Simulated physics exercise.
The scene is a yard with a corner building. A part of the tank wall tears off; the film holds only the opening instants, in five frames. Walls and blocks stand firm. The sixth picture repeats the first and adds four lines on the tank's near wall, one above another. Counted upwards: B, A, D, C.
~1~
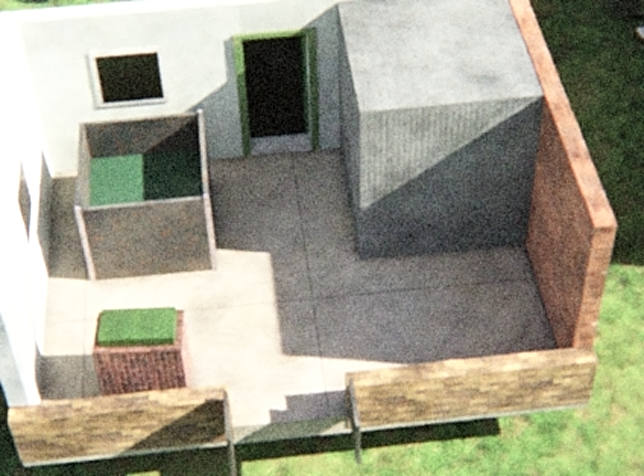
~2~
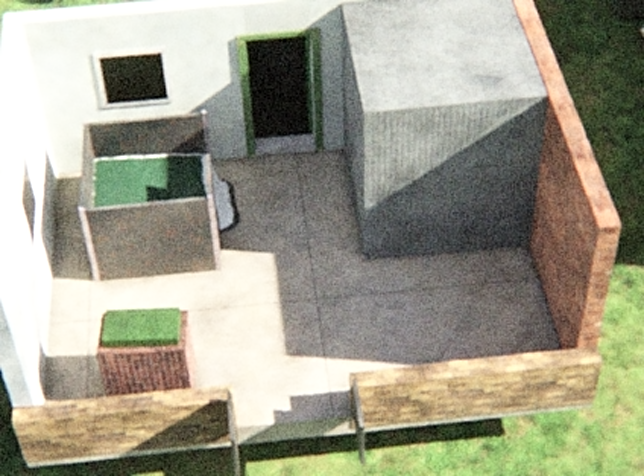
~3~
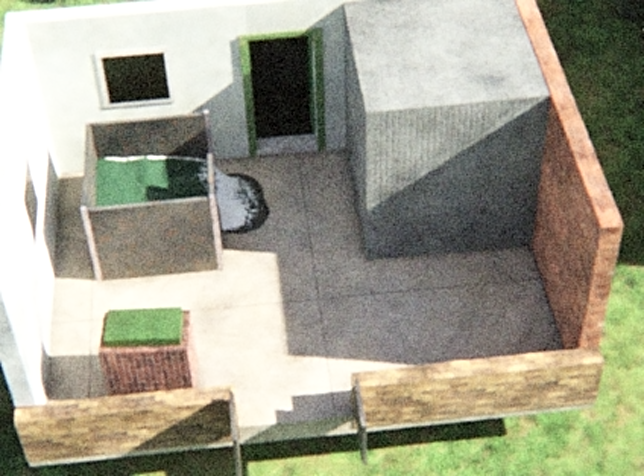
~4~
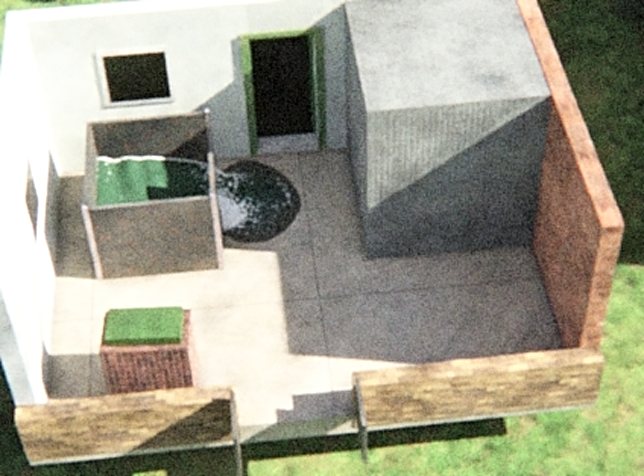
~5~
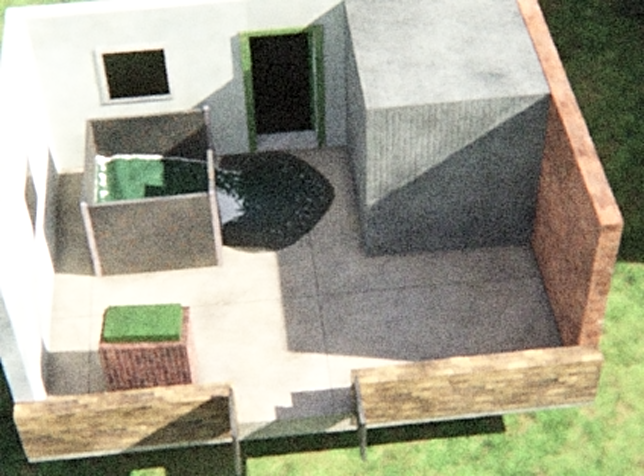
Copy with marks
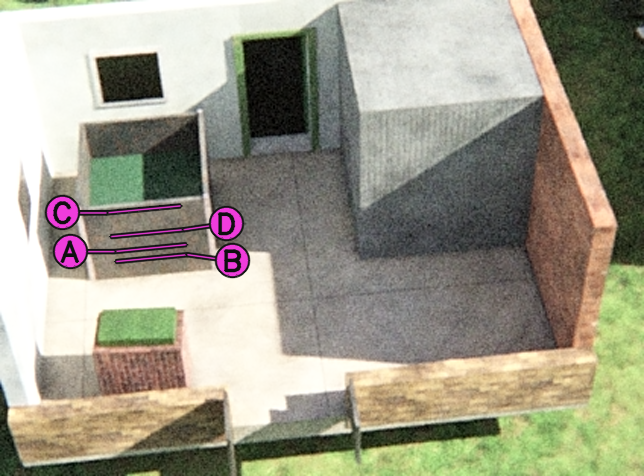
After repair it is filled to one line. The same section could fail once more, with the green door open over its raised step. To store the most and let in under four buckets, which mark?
It is B.
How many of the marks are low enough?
One.
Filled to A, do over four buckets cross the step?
Yes, that goes wrong.
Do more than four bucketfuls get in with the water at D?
Yes.
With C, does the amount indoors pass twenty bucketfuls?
Yes, it does.
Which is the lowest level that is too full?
A it is.
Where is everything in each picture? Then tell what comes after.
In the first picture, water in the tank at rest, its middle at (147, 194); foot of the green doorway at (282, 153); open gate at (286, 375).
In the second picture, front seen at (226, 225), 1 % of the ground wet.
In the third picture, front seen at (258, 220), 3 % of the ground wet.
In the fourth picture, front seen at (295, 204), 6 % of the ground wet.
In the fifth picture, front seen at (327, 196), 12 % of the ground wet.
On the marked copy, A at (150, 248); B at (151, 258); C at (143, 209); D at (147, 233); from the bottom up B, A, D, C.
With A, about 8 bucketfuls get in.
With B, a bucket or two gets in.
With C, dozens of bucketfuls pour in.
With D, dozens of bucketfuls pour in.
